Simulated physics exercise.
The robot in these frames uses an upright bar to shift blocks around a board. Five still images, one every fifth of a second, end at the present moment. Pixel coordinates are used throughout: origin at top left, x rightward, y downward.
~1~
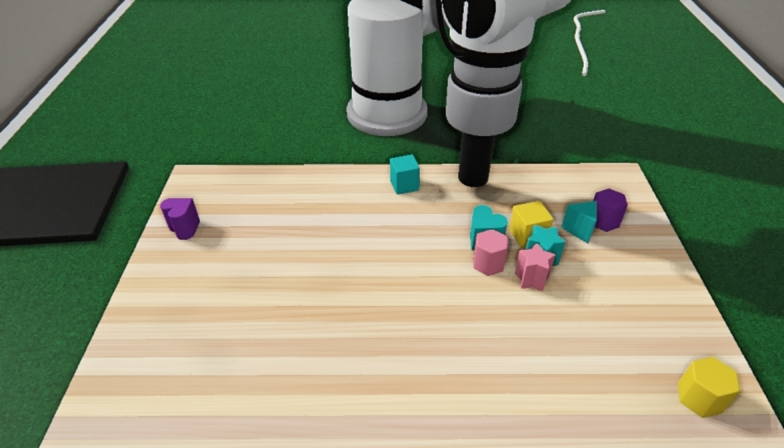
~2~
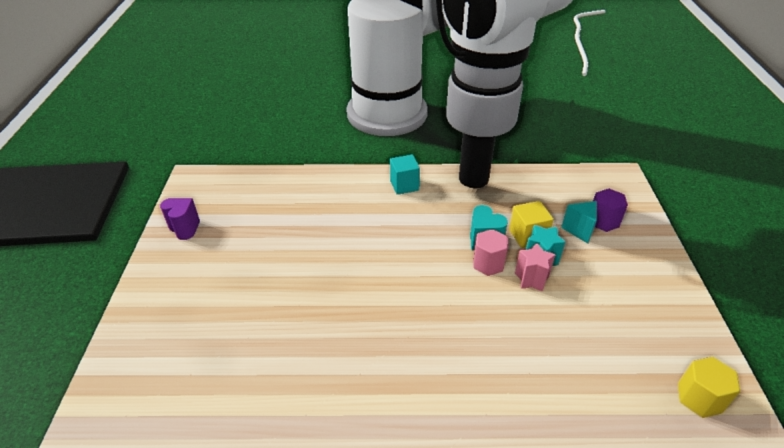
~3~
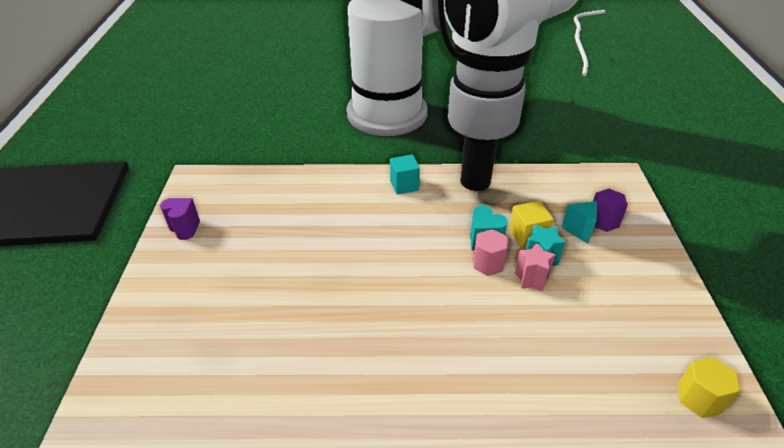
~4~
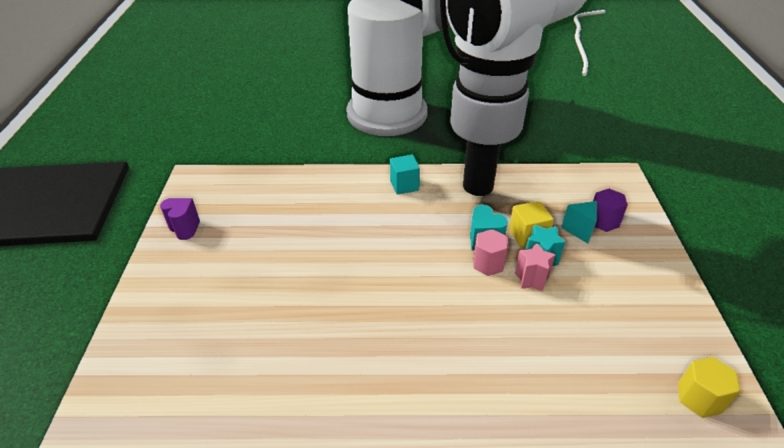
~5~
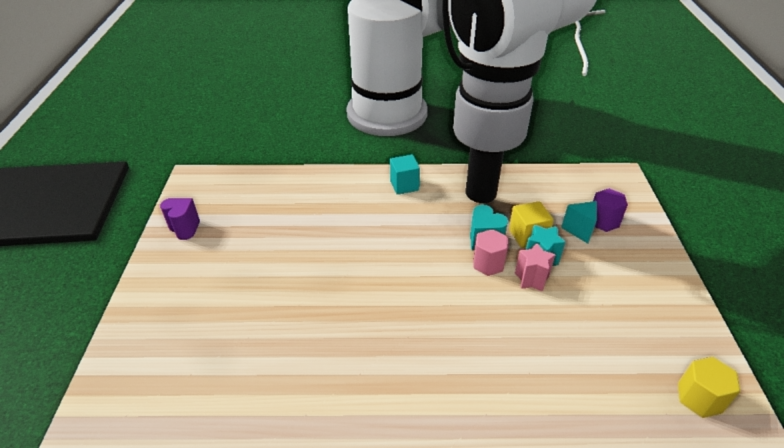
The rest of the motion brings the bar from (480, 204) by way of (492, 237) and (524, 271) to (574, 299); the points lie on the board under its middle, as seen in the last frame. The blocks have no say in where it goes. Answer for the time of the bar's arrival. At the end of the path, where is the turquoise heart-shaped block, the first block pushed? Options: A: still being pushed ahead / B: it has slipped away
It's B.
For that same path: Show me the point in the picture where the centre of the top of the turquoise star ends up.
The middle of its top is at (568, 243).
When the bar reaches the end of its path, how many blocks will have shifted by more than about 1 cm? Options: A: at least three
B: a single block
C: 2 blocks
Choice A: At least three.
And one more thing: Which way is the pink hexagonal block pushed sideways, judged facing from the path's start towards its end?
Toward the right.
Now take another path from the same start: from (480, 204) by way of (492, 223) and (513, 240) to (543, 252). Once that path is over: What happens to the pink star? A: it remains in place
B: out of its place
A
On the path given first. One third of the way, bar at (494, 227); turquoise heart-shaped block at (498, 240); pink hexagonal block at (497, 263), turned 20° clockwise.
Two thirds of the way, bar at (528, 261); turquoise heart-shaped block at (518, 275), turned 40° clockwise; pink hexagonal block at (496, 292), turned 60° clockwise; pink star at (551, 269), turned 75° anticlockwise; turquoise star at (558, 240), turned 45° anticlockwise.
At the end, bar at (578, 289); turquoise heart-shaped block at (524, 281), turned 65° clockwise; pink hexagonal block at (495, 293), turned 65° clockwise; pink star at (598, 301), turned 60° anticlockwise; turquoise star at (568, 243), turned 85° anticlockwise.
